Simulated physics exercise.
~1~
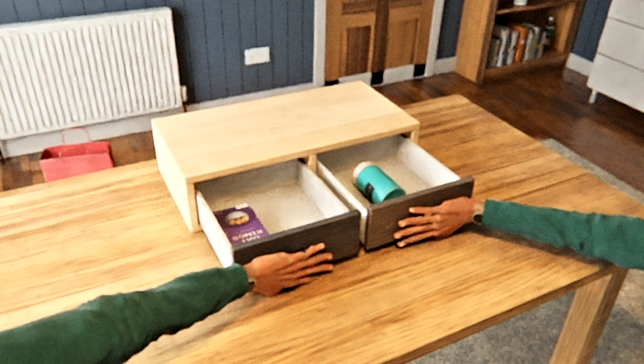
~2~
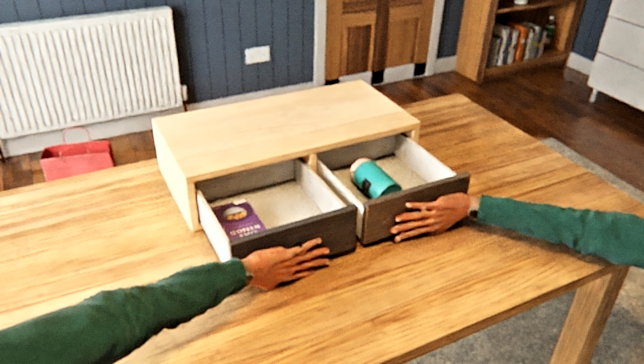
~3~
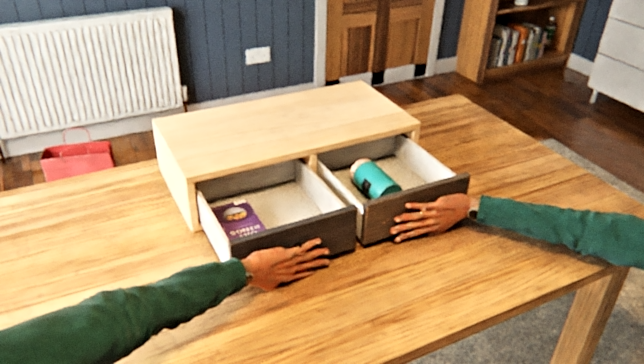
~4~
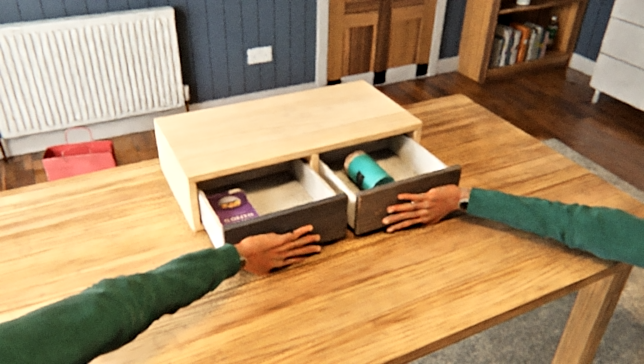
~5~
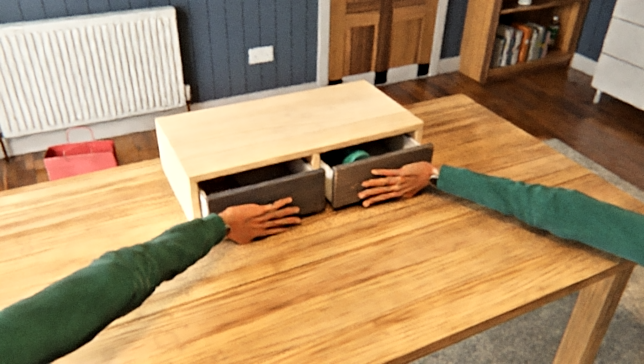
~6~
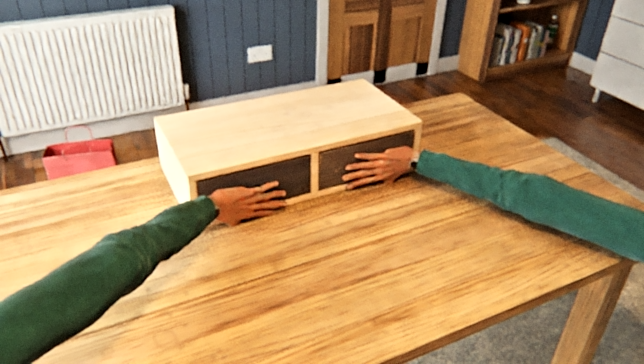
In this clip, two hands in green sleeves rest on the fronts of two open drawers in a small wooden chest, one holding a purple packet and the other a turquoise jar. The hands push both drawers inward together until they are fully closed, hiding the items.
